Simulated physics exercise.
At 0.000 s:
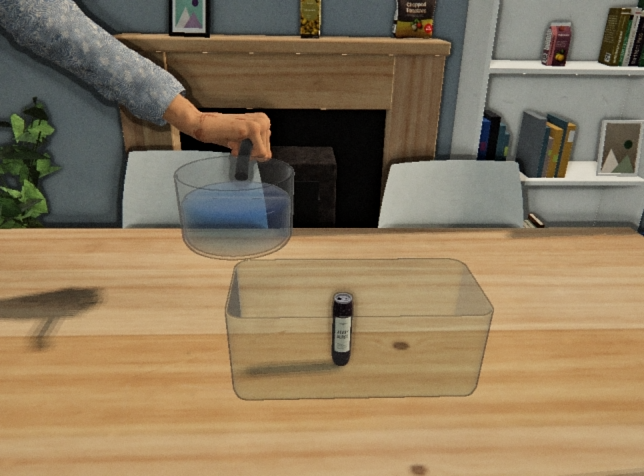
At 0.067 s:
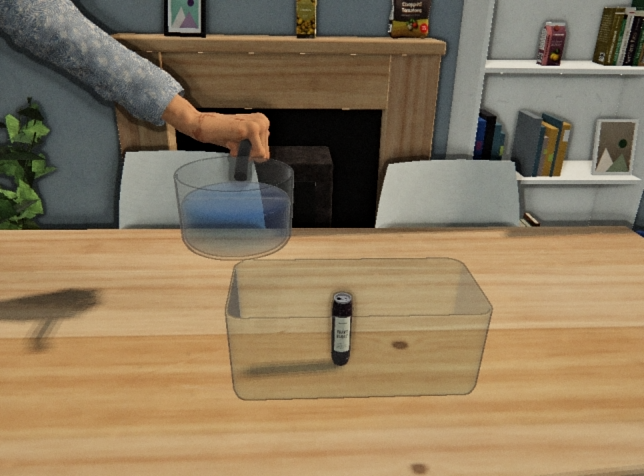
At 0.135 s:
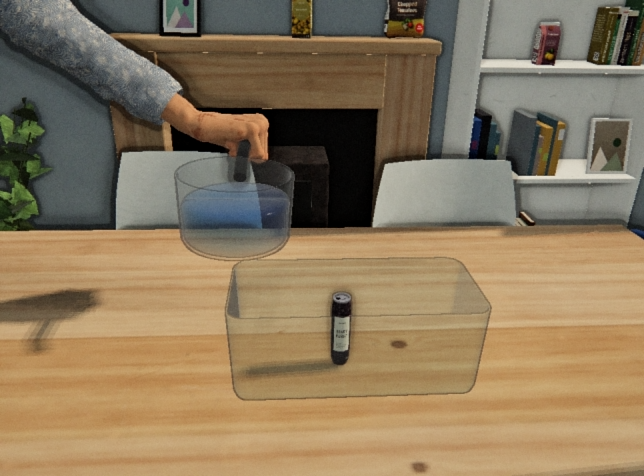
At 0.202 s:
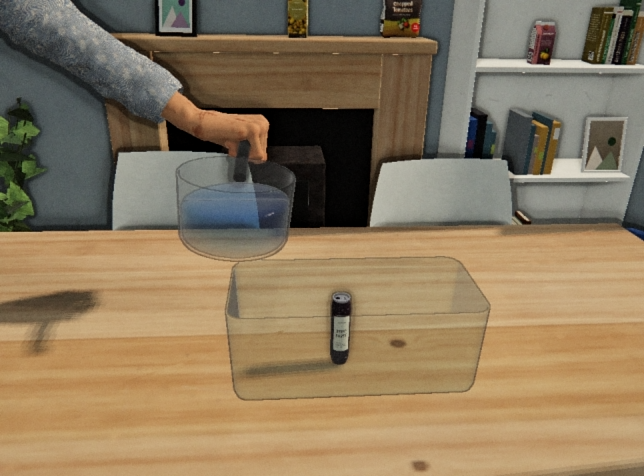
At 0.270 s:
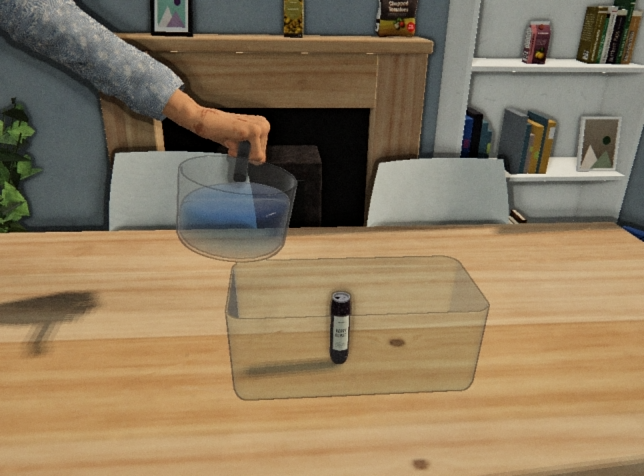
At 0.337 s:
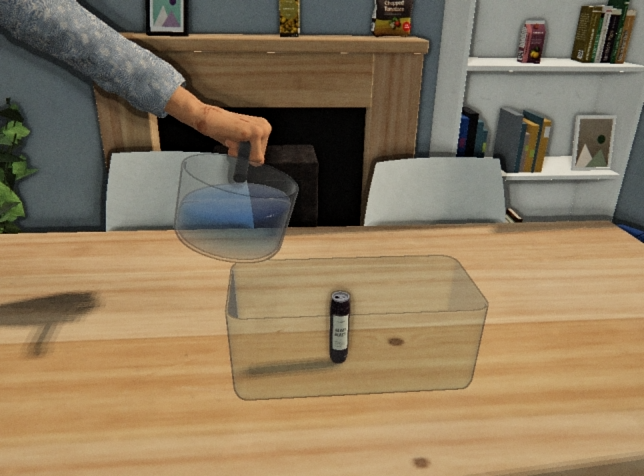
A hand holds a small pot of water and slowly tilts it slightly to the right.
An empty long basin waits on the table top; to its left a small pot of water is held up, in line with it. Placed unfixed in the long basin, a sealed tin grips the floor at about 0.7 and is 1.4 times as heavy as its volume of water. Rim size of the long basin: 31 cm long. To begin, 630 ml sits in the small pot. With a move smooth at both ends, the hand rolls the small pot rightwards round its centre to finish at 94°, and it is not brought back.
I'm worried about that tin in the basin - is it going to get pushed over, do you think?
No, it stays on its base.
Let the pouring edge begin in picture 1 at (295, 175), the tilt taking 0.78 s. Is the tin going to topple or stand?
Then it tips over.
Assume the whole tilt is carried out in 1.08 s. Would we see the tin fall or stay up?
Well, the tin simply holds firm.
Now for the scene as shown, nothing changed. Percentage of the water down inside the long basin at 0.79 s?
I reckon close to 4 percent of it.
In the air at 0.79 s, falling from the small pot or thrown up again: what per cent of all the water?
Near 16 per cent of it all.
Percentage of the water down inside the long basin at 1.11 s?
About 62 per cent.
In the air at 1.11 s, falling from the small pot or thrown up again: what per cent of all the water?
Close to 12 %.
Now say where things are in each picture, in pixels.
Tilt 0°; pouring edge (293, 174); surface from (182, 196) to (290, 196); the long basin's rim runs from (231, 288) to (478, 286); the tin's top is at (343, 301), in the first picture.
Tilt 1°; pouring edge (293, 175); surface from (182, 197) to (290, 197), in the second picture.
Tilt 2°; pouring edge (293, 177); surface from (181, 197) to (289, 197), in the third picture.
Tilt 5°; pouring edge (294, 180); surface from (181, 198) to (290, 197), in the fourth picture.
Tilt 9°; pouring edge (296, 184); surface from (181, 199) to (291, 198), in the fifth picture.
Tilt 14°; pouring edge (297, 189); surface from (180, 200) to (291, 198), in the sixth picture.
After 0.79 s the tilt is 60° and 79 per cent is still to pour; the tin stands where it began.
After 1.11 s the tilt is 88° and 26 per cent is still to pour; the tin stands where it began.
After 1.46 s the tilt is 94° and 5 per cent is still to pour; the tin stands where it began.
After 1.83 s the tilt is 94° and 1 per cent is still to pour; the tin stands where it began.
In the end the tin stands where it began.
